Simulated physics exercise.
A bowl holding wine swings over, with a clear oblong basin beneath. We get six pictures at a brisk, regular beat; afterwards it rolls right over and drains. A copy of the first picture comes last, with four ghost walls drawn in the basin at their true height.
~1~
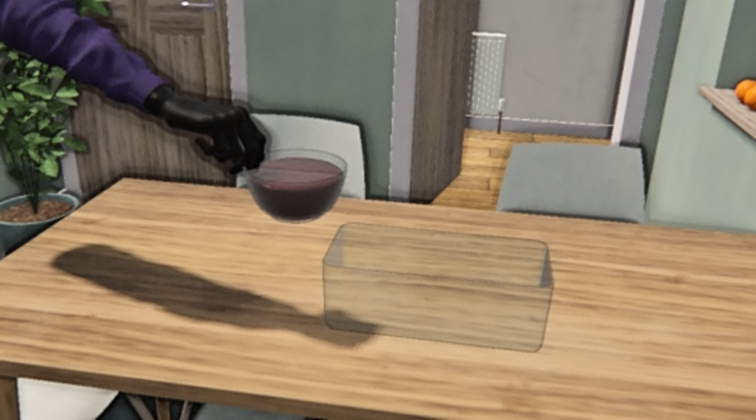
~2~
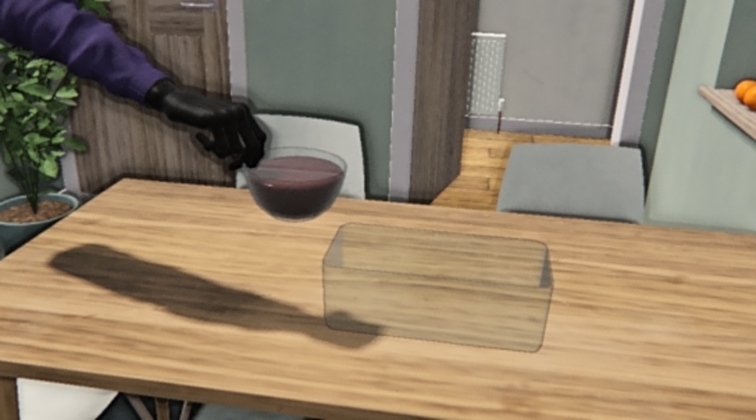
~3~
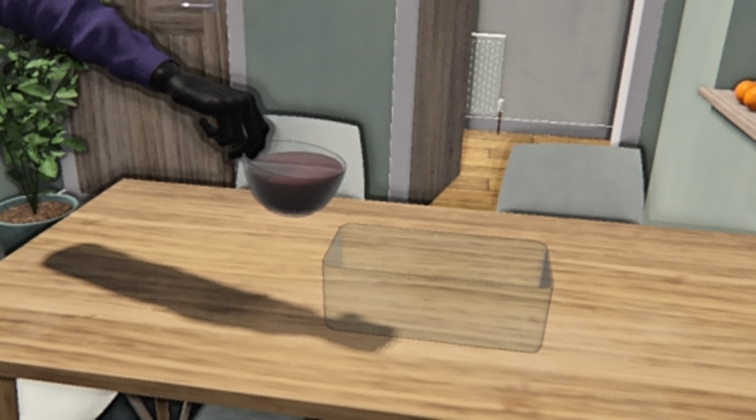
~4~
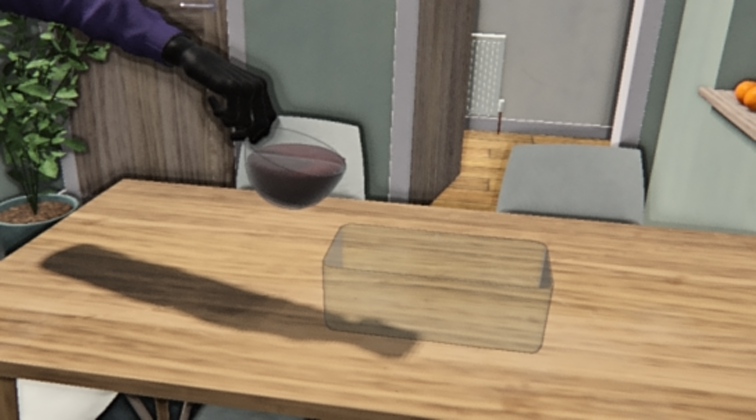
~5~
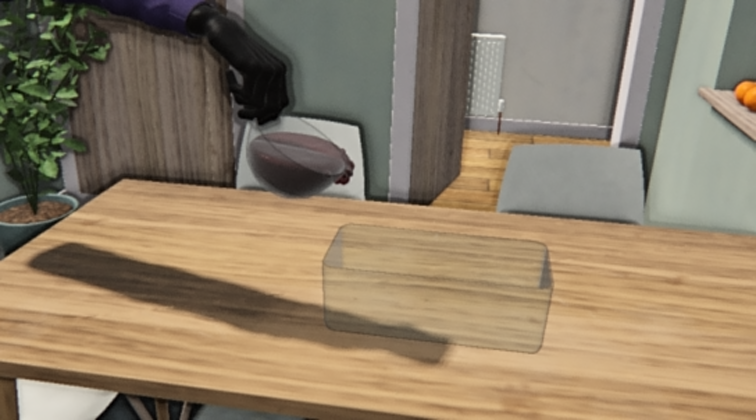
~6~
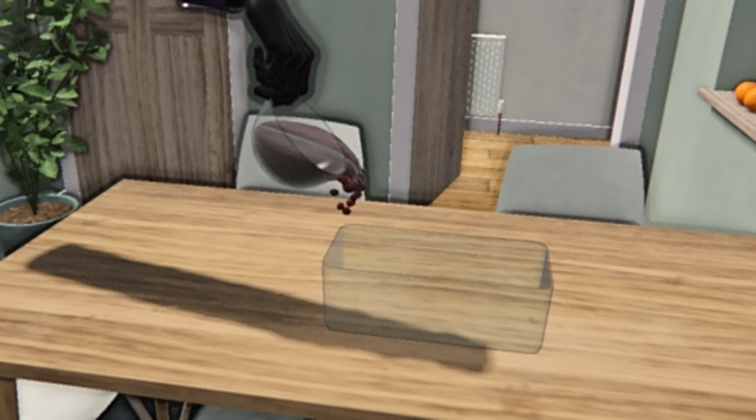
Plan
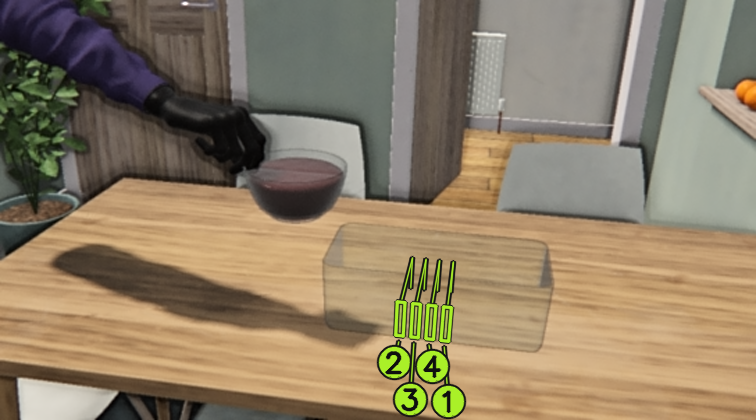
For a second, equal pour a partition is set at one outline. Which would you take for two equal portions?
Choose 3.
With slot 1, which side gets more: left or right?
The left one.
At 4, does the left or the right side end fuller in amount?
More ends on the left.
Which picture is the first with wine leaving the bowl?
Picture 4.
On the marked copy, 1 at (444, 346); 2 at (398, 341); 3 at (413, 343); 4 at (429, 344).
With 1, about 86 % ends left of the wall and 5 % right of it; 10 % is lost outside.
With 2, about 18 % ends left of the wall and 79 % right of it; 3 % is lost outside.
With 3, about 49 % ends left of the wall and 47 % right of it; 5 % is lost outside.
With 4, about 76 % ends left of the wall and 12 % right of it; 11 % is lost outside.
